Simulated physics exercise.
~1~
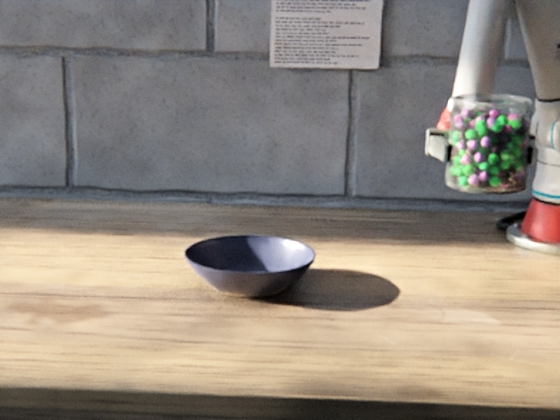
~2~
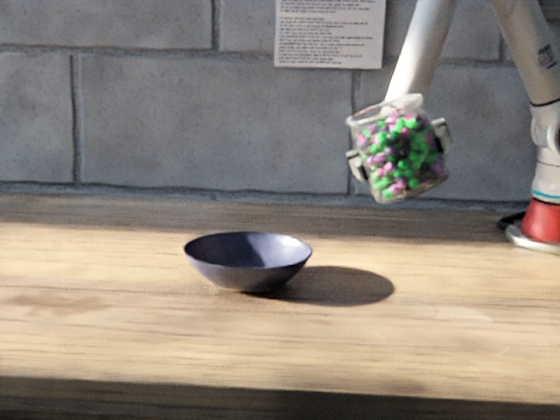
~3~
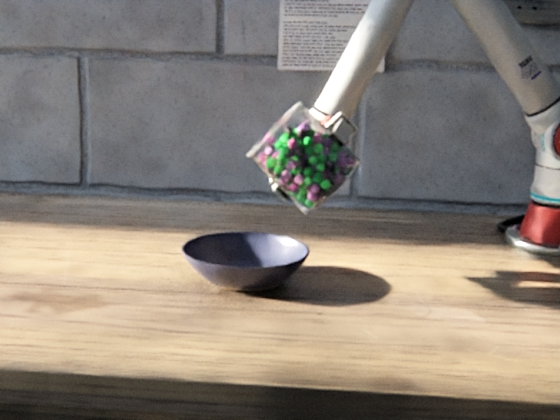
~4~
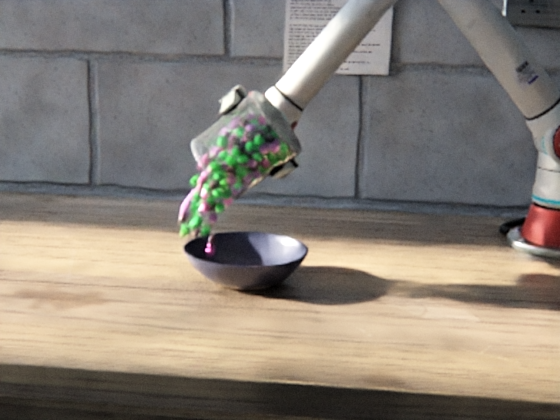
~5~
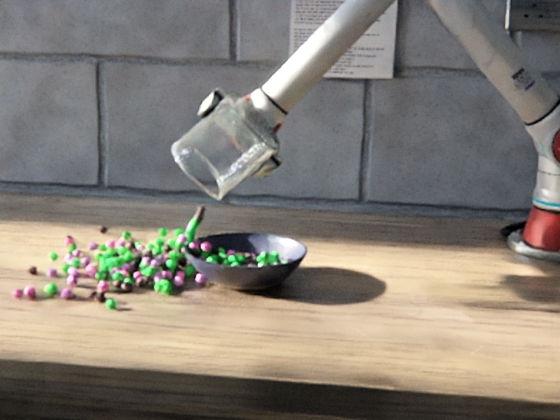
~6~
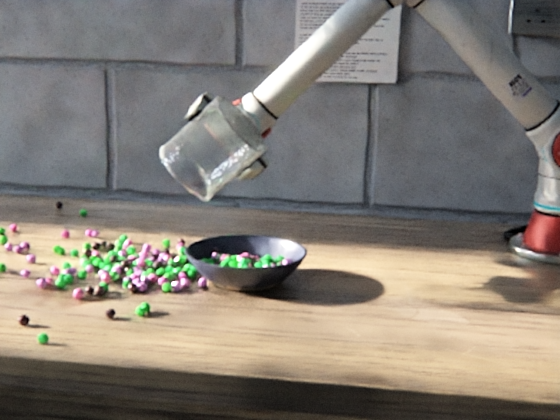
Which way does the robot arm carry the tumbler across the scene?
The robot arm carries the tumbler to the left, from the right side of the view toward the bowl.
